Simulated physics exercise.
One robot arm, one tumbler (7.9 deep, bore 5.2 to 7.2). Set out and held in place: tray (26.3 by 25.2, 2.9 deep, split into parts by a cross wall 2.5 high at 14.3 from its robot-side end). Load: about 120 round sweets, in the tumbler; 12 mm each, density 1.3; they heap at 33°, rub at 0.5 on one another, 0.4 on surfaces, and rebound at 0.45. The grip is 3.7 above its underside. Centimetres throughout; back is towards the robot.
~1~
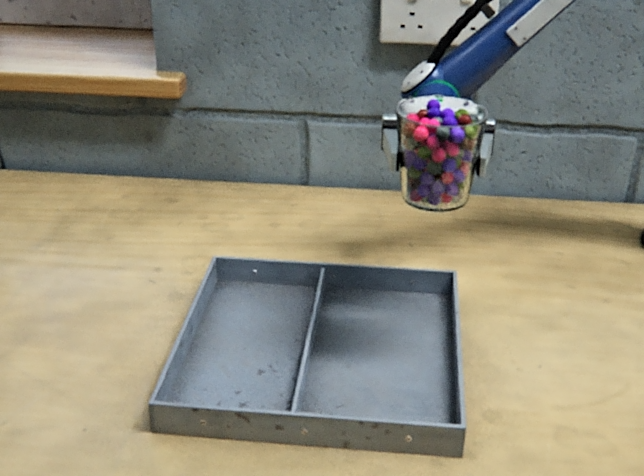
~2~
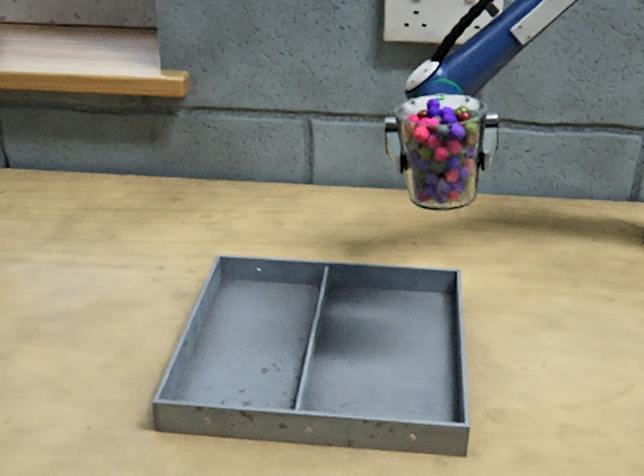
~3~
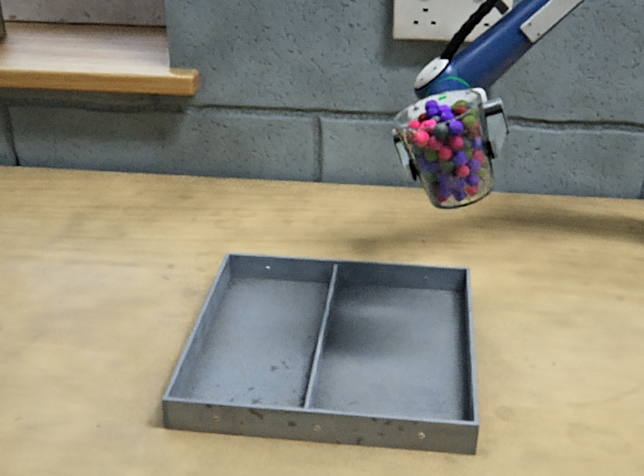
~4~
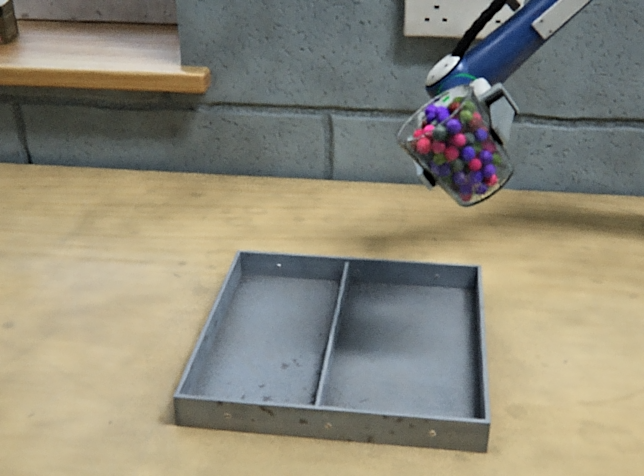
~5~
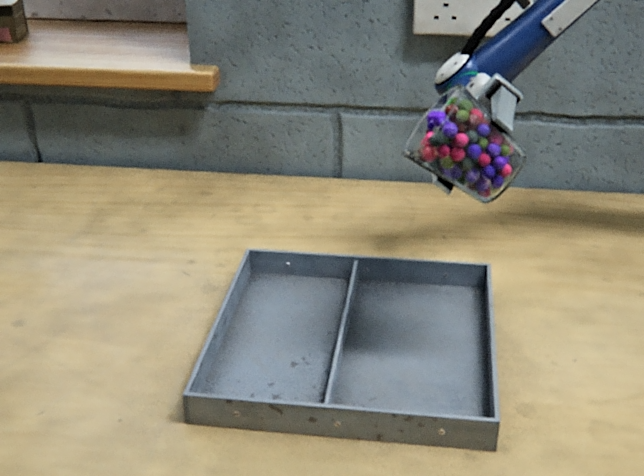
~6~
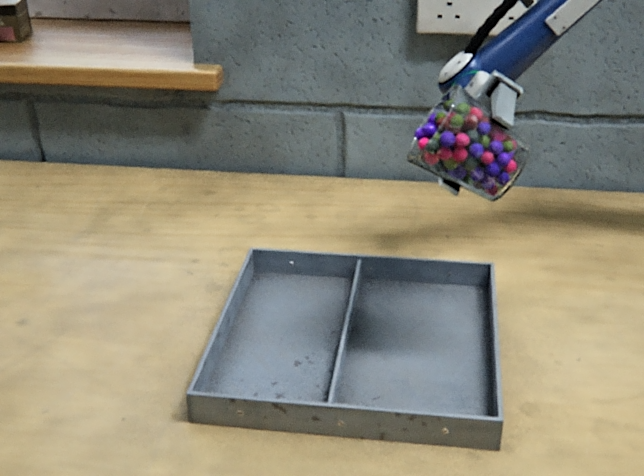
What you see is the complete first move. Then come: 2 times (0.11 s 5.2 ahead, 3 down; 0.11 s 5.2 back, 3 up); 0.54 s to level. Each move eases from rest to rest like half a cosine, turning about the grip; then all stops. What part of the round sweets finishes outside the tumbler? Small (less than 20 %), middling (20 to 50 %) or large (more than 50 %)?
Outside the tumbler the share is middling, 20 to 50 %.
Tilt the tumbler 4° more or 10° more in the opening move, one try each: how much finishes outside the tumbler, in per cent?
About 45 and 60 per cent.
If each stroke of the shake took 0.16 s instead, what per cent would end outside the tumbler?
It would be near 20 per cent.
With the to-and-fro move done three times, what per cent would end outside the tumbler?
Then about 50 per cent.
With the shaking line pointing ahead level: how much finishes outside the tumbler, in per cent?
Some 70 per cent.
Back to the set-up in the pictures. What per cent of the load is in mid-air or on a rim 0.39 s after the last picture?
Roughly 12 per cent.
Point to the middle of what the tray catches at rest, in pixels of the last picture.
At about (294, 334).
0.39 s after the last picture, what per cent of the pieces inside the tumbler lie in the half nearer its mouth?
Roughly 55 per cent.
Then, 0.39 s after the last picture, tilted 58° forward, highest piece 22 above the table; 85 in the tumbler, 19 in the far-side part, 6 in the robot-side part, 15 in flight or on a rim.
Then, 0.78 s after the last picture, tilted 17° forward, highest piece 24 above the table; 73 in the tumbler, 29 in the far-side part, 15 in the robot-side part, 8 on the table or floor.
Then, 1.18 s after the last picture, level, highest piece 24 above the table; 73 in the tumbler, 29 in the far-side part, 15 in the robot-side part, 8 on the table or floor.
Then, 2.23 s after the last picture, level, highest piece 24 above the table; 73 in the tumbler, 29 in the far-side part, 15 in the robot-side part, 8 on the table or floor.
Final count, 73 in the tumbler, 29 in the far-side part, 15 in the robot-side part, 8 on the table or floor. That is 42 % outside the tumbler.
